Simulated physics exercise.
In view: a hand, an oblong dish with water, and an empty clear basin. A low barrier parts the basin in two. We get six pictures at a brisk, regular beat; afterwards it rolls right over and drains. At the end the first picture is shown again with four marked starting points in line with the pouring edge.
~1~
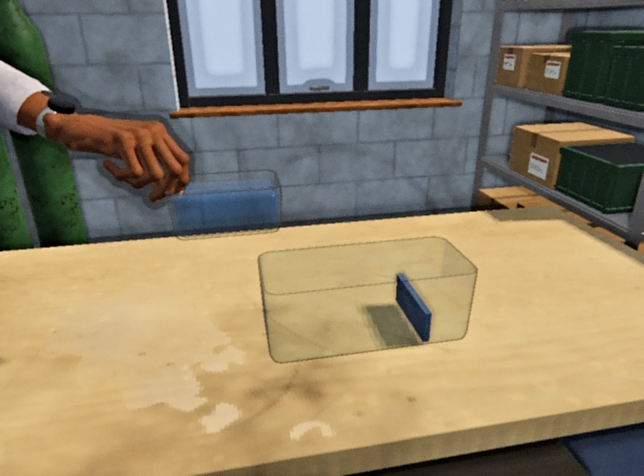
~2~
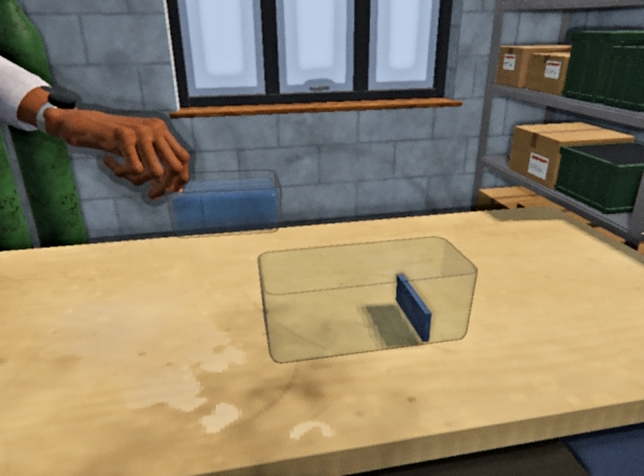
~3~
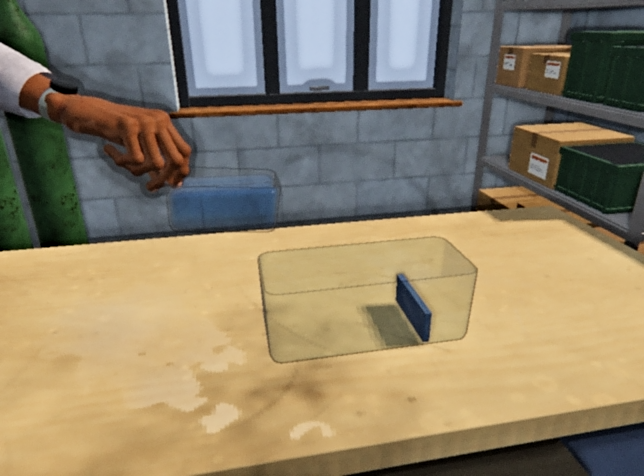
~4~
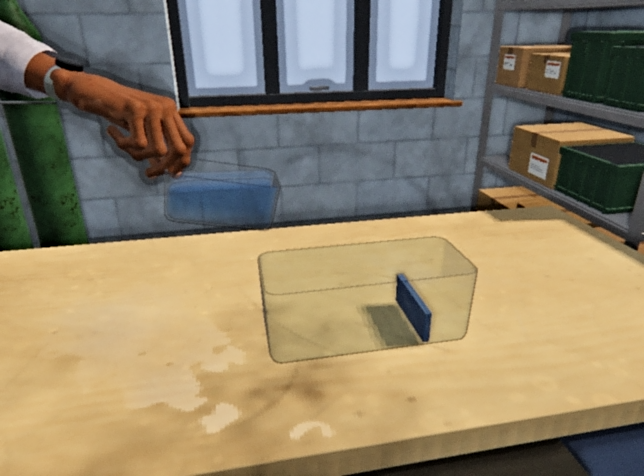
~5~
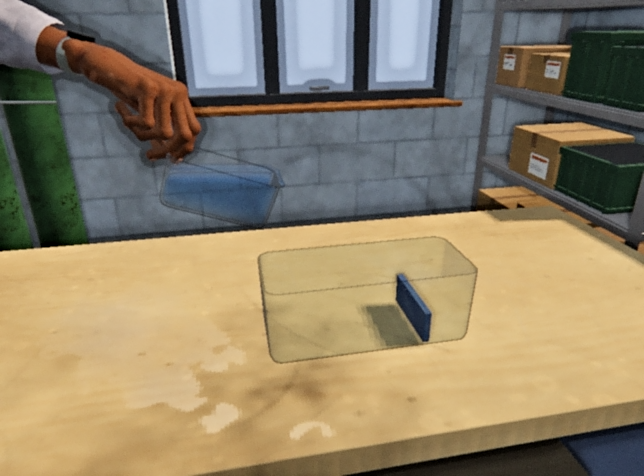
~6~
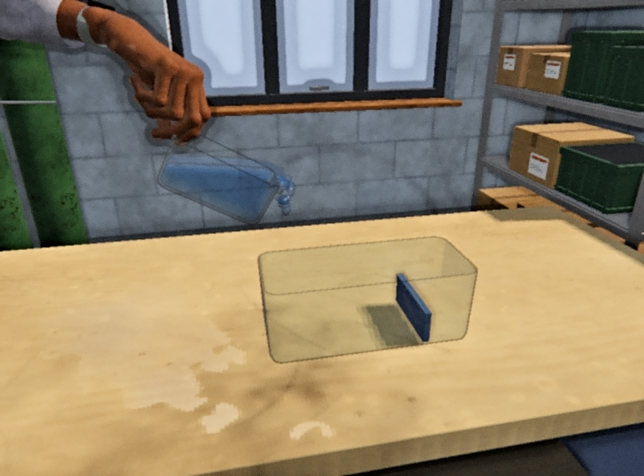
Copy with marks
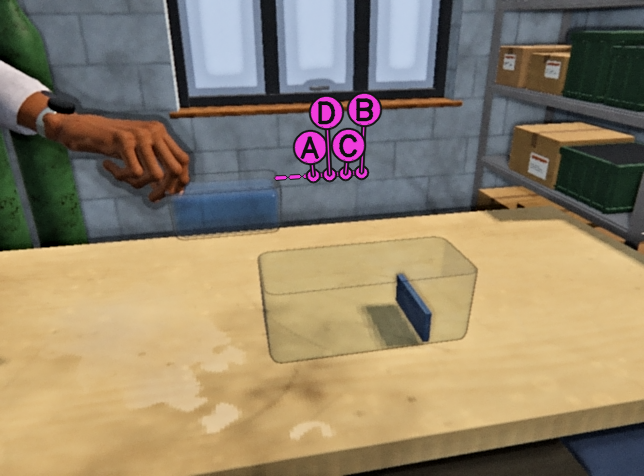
The video shows a hand holding a clear oblong dish of blue water above a table with an empty clear basin parted by a low blue barrier; the hand gradually tilts the dish rightward, and water begins spilling over its lip.
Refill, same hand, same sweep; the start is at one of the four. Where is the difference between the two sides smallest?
Choose C.
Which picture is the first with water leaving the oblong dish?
In picture 5.
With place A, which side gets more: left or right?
More ends on the left.
On the marked copy, A at (313, 175); B at (361, 172); C at (345, 173); D at (329, 174).
Choosing A, about 88 % ends left of the wall and 3 % right of it; 8 % is lost outside.
Choosing B, about 33 % ends left of the wall and 62 % right of it; 4 % is lost outside.
Choosing C, about 47 % ends left of the wall and 47 % right of it; 6 % is lost outside.
Choosing D, about 74 % ends left of the wall and 21 % right of it; 5 % is lost outside.
